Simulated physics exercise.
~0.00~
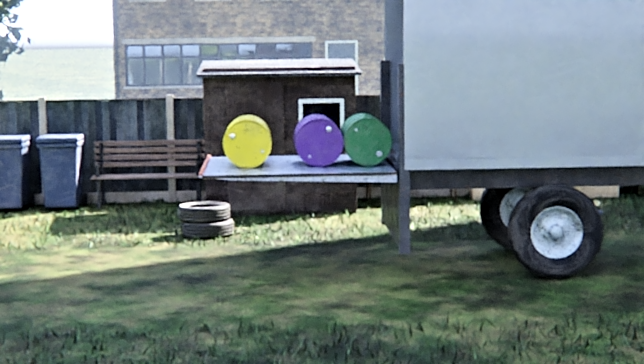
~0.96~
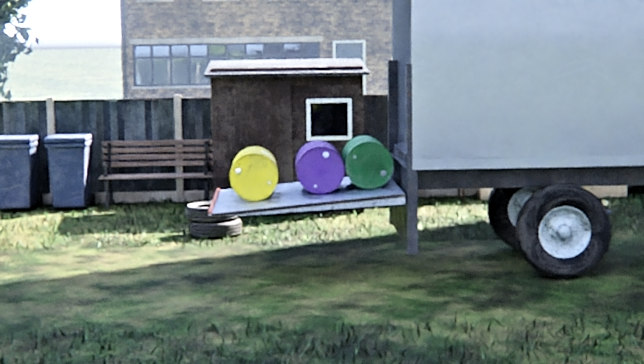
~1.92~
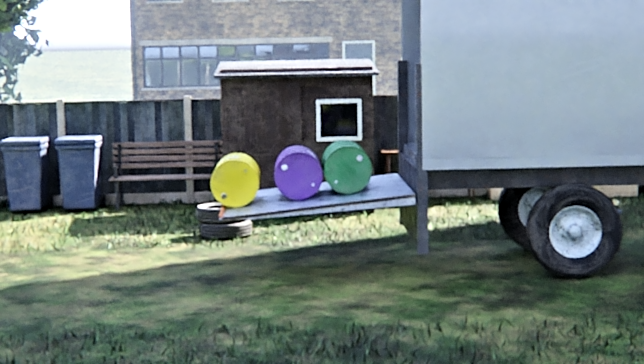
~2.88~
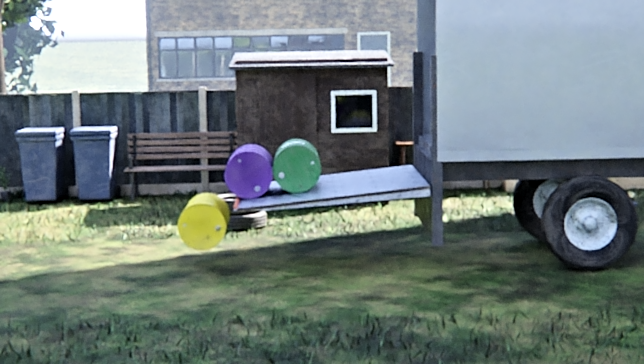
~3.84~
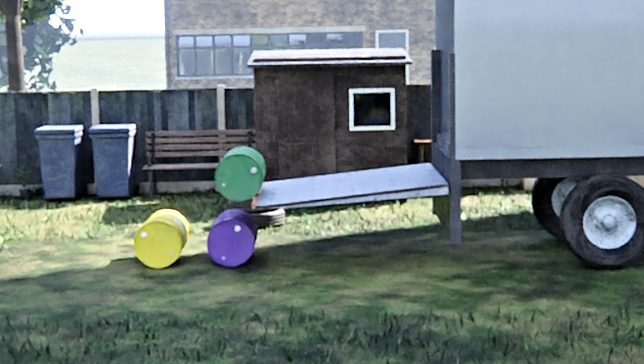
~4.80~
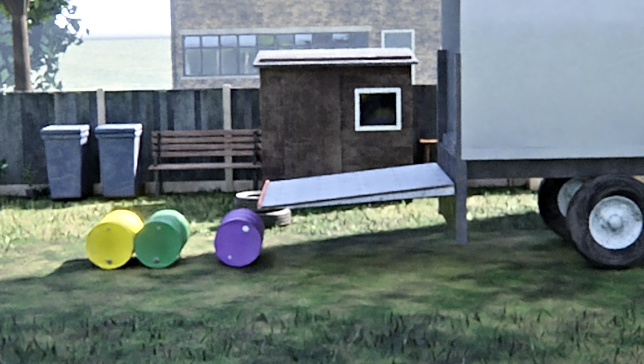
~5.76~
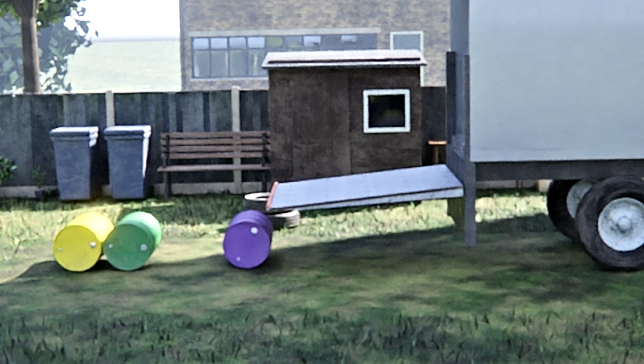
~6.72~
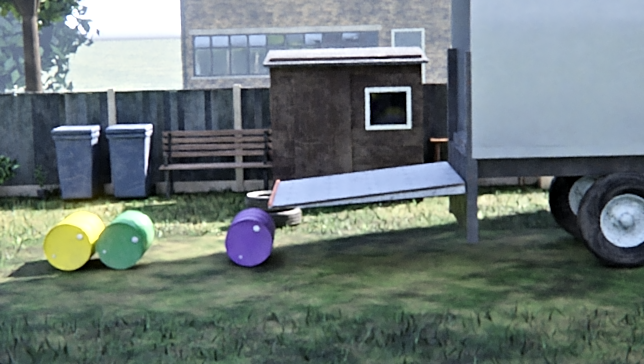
Three drums, yellow, purple and green from left to right, sit on the raised tail-lift of a pale trailer in a grassy yard, seen from the side with a shed, bench, bins and fence behind. The plate drops a little and tilts down to the left, and the drums roll toward its lower edge. Yellow goes over the stop first and falls to the grass, then purple, then green. Yellow and green roll on leftward and come to rest close together, while purple stays near the foot of the sloping plate, leaving the lift empty.
